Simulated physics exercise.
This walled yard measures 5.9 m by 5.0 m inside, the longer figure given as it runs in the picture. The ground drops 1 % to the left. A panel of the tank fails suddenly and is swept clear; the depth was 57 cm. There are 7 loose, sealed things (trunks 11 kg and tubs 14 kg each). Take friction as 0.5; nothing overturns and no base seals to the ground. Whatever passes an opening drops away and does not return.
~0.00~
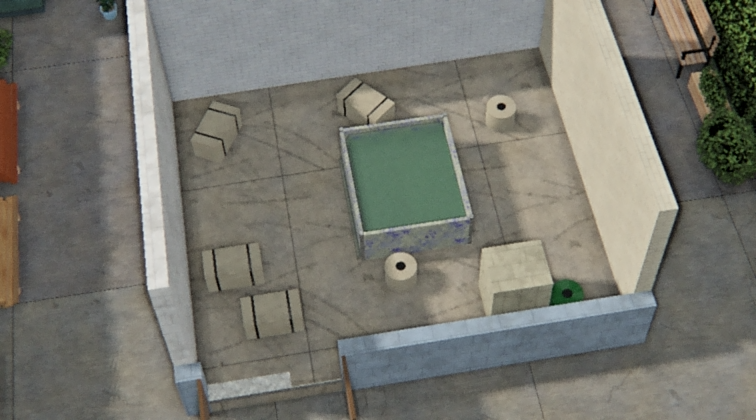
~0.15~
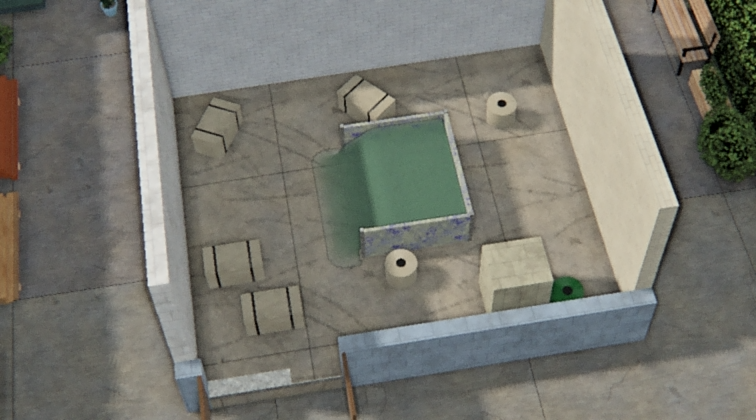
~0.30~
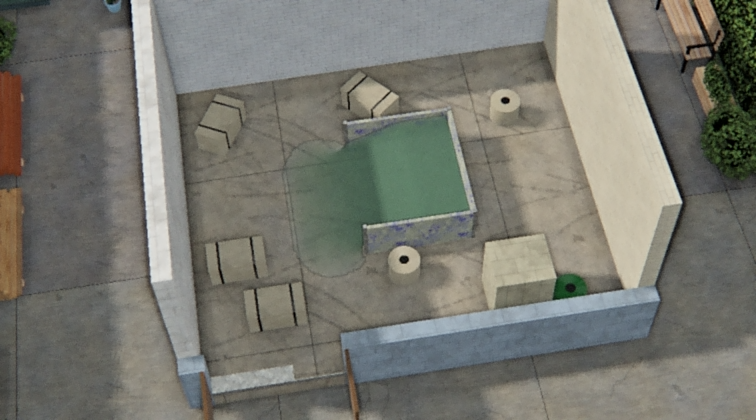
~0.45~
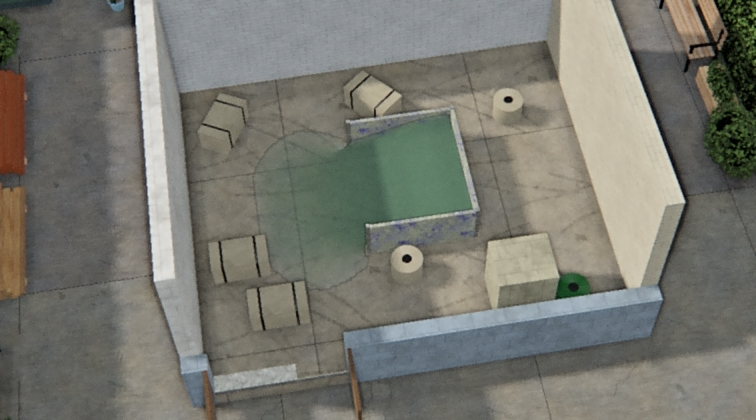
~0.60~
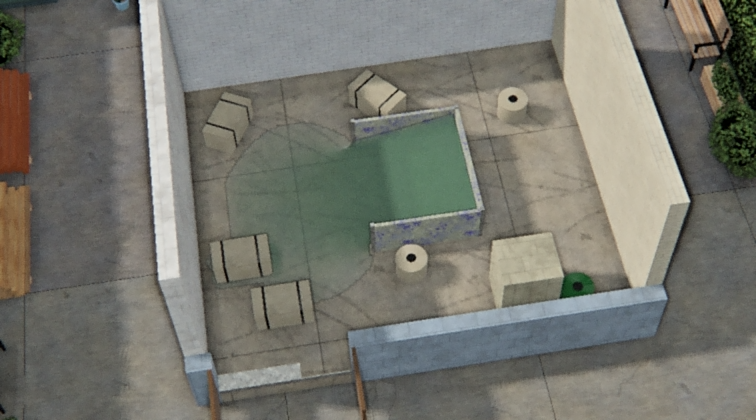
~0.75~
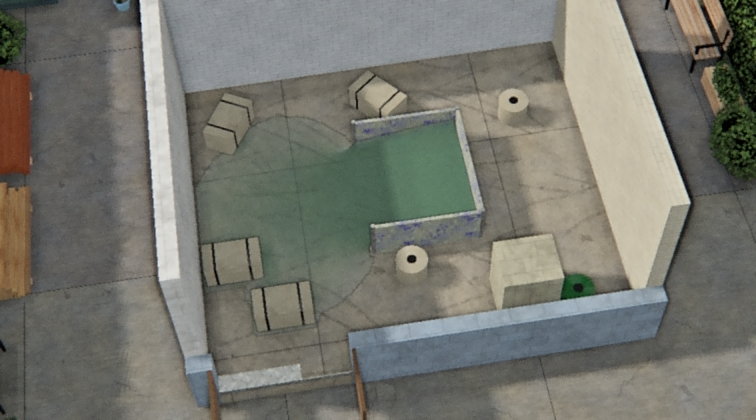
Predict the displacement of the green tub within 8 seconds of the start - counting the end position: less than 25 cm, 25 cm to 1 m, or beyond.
Green tub stays put.
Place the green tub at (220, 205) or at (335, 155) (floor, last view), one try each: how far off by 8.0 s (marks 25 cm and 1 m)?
In that order: It gets carried off; it ends far away.
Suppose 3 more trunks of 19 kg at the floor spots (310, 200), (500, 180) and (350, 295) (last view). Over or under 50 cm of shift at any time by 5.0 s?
In that order: More, short of it, short of it.
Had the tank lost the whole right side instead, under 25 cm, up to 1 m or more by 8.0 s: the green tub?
In that case the green tub travels far.
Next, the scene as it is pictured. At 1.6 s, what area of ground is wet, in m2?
About 13 m2.
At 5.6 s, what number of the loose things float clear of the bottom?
I count 3.
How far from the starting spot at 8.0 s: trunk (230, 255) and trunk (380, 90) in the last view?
In turn: 200 cm, 250 cm.
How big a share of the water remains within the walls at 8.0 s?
About 68 per cent.
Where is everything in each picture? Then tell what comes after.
The green tub at (568, 294) rests on the ground; 2.7 m2 under water; 0 of 7 have shifted, in the first frame.
The green tub at (568, 291), on the bottom; water covers 3.6 m2; 0 of 7 have shifted, in the second frame.
The green tub at (571, 288) rests on the ground; water covers 4.8 m2; 0 of 7 have shifted, in the third frame.
The green tub at (574, 287) rests on the ground; water covers 6.2 m2; 0 of 7 have shifted, in the fourth frame.
The green tub at (578, 287) rests on the ground; 7.7 m2 under water; 0 of 7 have shifted, in the fifth frame.
The green tub at (579, 288) rests on the ground; water covers 9.2 m2; 1 of 7 have shifted, in the sixth frame.
After 1.6 s the green tub is near (579, 288), 0.0 m from its start, aground; 0 of 7 are out; 1 afloat.
After 3.6 s the green tub is near (579, 288), 0.0 m from its start, aground; 1 of 7 are out; 2 afloat.
After 5.6 s the green tub is near (579, 288), 0.0 m from its start, aground; 1 of 7 are out; 3 afloat.
After 8.0 s the green tub is near (579, 288), 0.0 m from its start, aground; 1 of 7 are out; 2 afloat.
